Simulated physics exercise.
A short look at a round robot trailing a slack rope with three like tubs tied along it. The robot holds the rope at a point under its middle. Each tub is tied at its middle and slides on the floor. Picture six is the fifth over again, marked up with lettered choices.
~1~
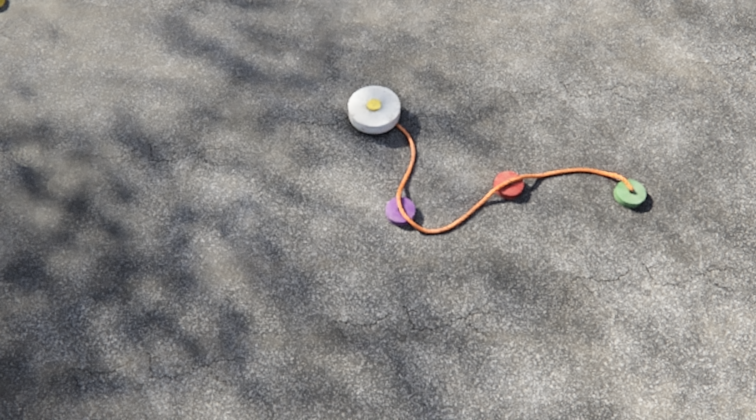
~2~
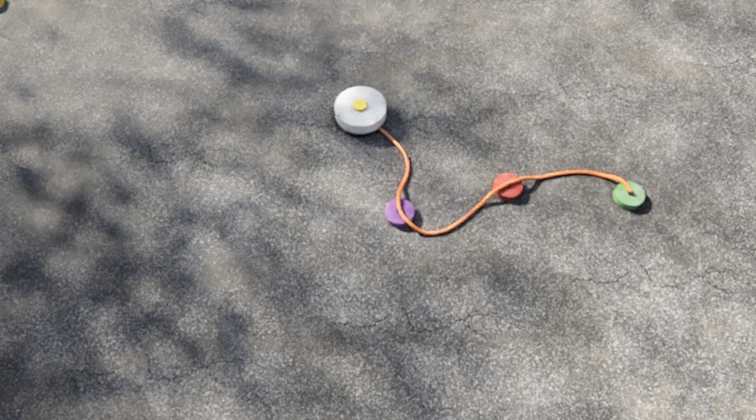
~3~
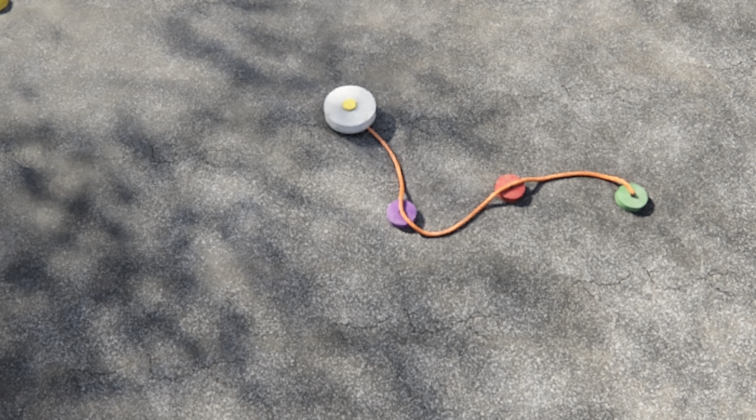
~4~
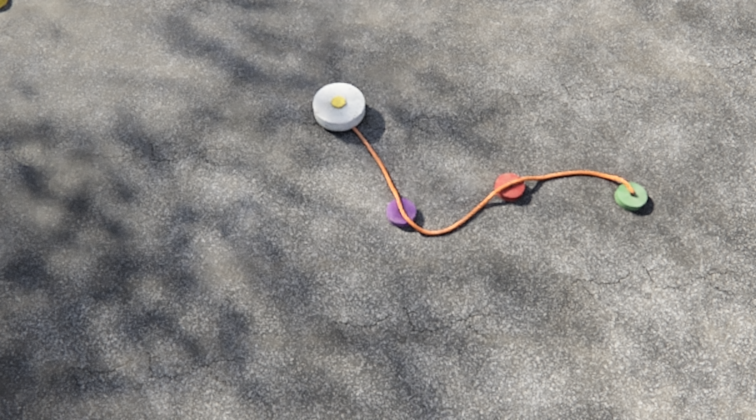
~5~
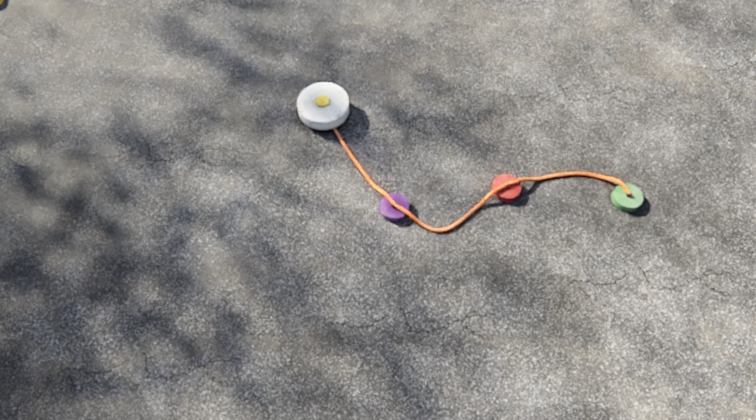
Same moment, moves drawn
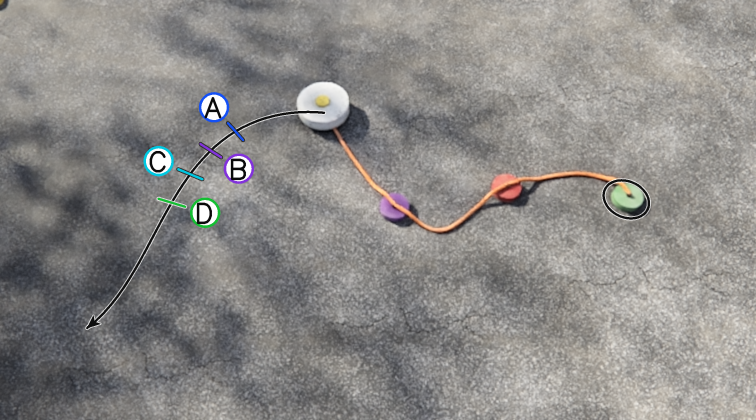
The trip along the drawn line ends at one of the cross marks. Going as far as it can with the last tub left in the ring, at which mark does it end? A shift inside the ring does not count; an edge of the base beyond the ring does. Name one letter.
Mark A.
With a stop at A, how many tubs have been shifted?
By then, two.
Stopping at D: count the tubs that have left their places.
By then, three.
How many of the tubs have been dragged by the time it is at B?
Three.
On the marked copy, A at (236, 131); B at (211, 151); C at (190, 174); D at (172, 203); the ring at (626, 199); the route from (324, 113) via (188, 178) to (87, 328).
Following A. Soon after the start, robot (292, 107); green tub (628, 197); red tub (507, 187); purple tub (384, 192).
Later, robot (259, 114); green tub (628, 197); red tub (506, 187); purple tub (371, 177).
In the end, robot (234, 126); green tub (628, 197); red tub (494, 185); purple tub (362, 164); the ringed tub at the far end is still in its ring.
As for the rest, B drags the last tub to (613, 196); C drags the last tub to (597, 194); D drags the last tub to (581, 192).
